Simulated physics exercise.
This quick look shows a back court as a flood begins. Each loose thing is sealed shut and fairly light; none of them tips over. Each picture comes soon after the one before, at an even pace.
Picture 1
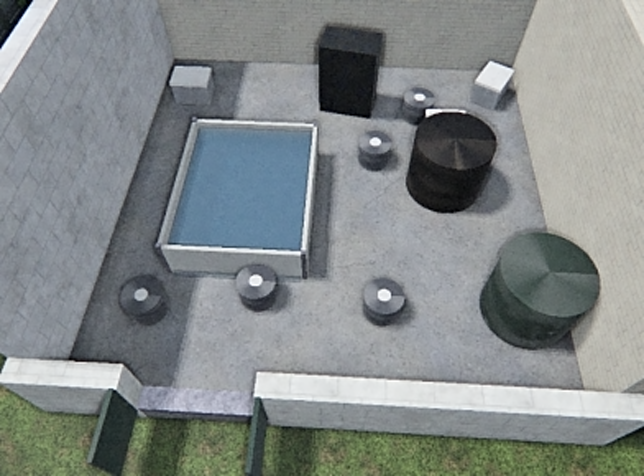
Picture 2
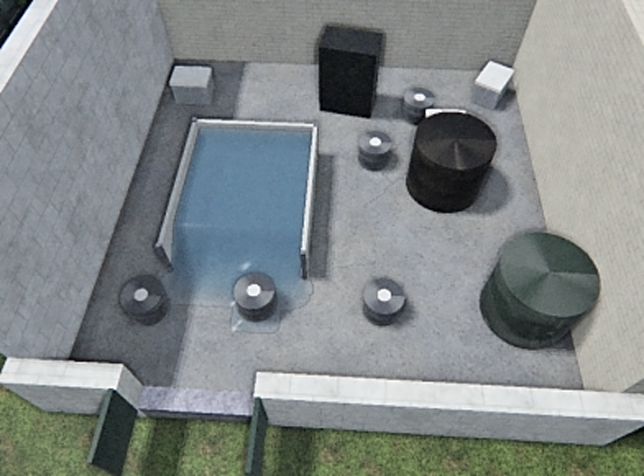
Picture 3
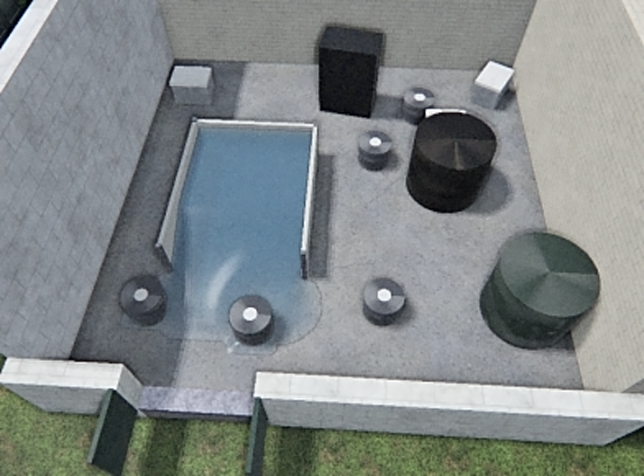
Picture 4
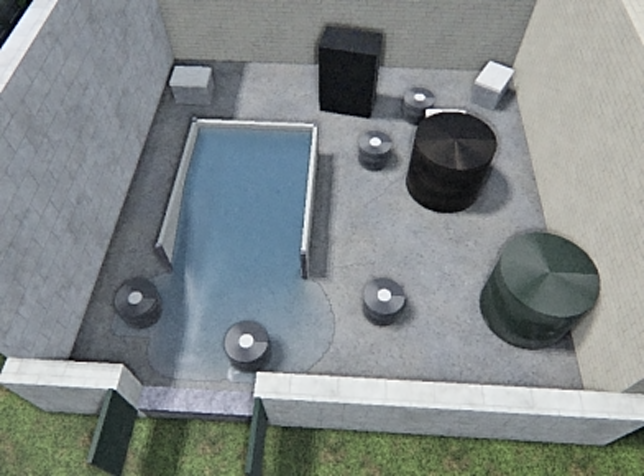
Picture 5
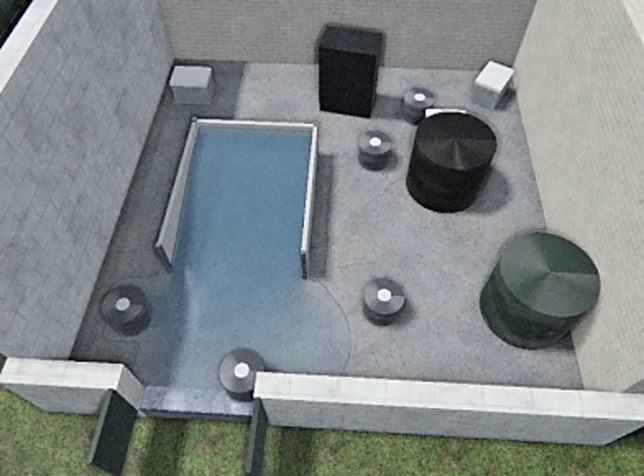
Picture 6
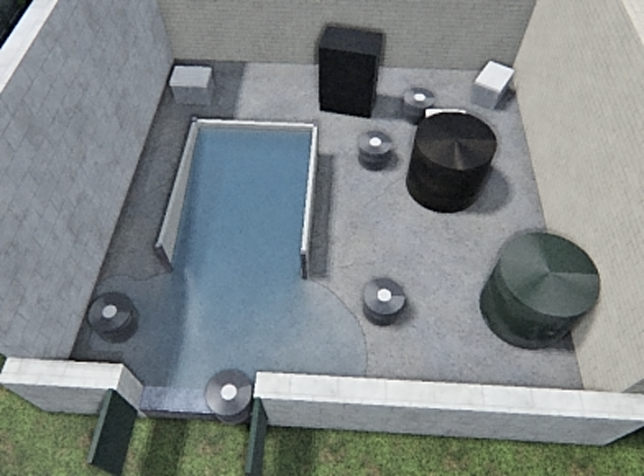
In a walled back court, a raised pool stands full among round tubs, dark drums and boxes until its near side opens and water spreads over the paving. The tub in front slides steadily toward the gateway and into the opening, while another to its left shifts slightly leftward.
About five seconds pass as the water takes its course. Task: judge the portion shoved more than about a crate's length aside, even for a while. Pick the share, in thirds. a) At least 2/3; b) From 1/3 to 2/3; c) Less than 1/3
The answer is c.
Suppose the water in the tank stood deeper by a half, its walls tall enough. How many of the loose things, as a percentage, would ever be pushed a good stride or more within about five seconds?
Estimate: Around 20 in a hundred.
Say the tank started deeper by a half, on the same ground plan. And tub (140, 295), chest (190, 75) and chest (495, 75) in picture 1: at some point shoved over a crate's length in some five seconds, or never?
The first did it, the next came up short, and the last came up short.
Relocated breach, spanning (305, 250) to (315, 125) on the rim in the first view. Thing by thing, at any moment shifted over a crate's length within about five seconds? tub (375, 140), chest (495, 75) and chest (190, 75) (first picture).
Order as asked: Sent that far; sent that far; not sent that far.
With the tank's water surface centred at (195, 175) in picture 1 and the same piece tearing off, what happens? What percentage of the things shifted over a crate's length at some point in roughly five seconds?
About 40 %.
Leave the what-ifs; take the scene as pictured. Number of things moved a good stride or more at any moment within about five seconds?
So, 2 of them.
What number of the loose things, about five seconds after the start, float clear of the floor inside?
The answer is 1.
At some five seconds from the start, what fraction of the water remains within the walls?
It comes out at 52 parts in a hundred.
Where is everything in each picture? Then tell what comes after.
A tub at (256, 281) rests on the ground; a tub at (141, 295) rests on the ground; 0 of 8 have shifted, in the first picture.
A tub at (254, 291), on the bottom, close to its start; a tub at (141, 295) rests on the ground; 1 of 8 have shifted, in the second picture.
A tub at (250, 314) rests on the ground, a stride from its start; a tub at (141, 295), on the bottom; 1 of 8 have shifted, in the third picture.
A tub at (246, 341), on the bottom, a stride from its start; a tub at (135, 298), on the bottom, close to its start; 2 of 8 have shifted, in the fourth picture.
A tub at (242, 371) rests on the ground, a stride from its start; a tub at (123, 305), on the bottom, close to its start; 2 of 8 have shifted, in the fifth picture.
A tub at (229, 392) floats, a stride from its start; a tub at (110, 312), on the bottom, a stride from its start; 2 of 8 have shifted, in the sixth picture.
A moment on, 2 of 8 are well off their spots; 0 afloat.
Next, 2 of 8 are well off their spots; 1 afloat.
Later, 2 of 8 are well off their spots; 1 afloat.
In the end, 2 of 8 are well off their spots, and 2 have been at some point; 1 afloat.
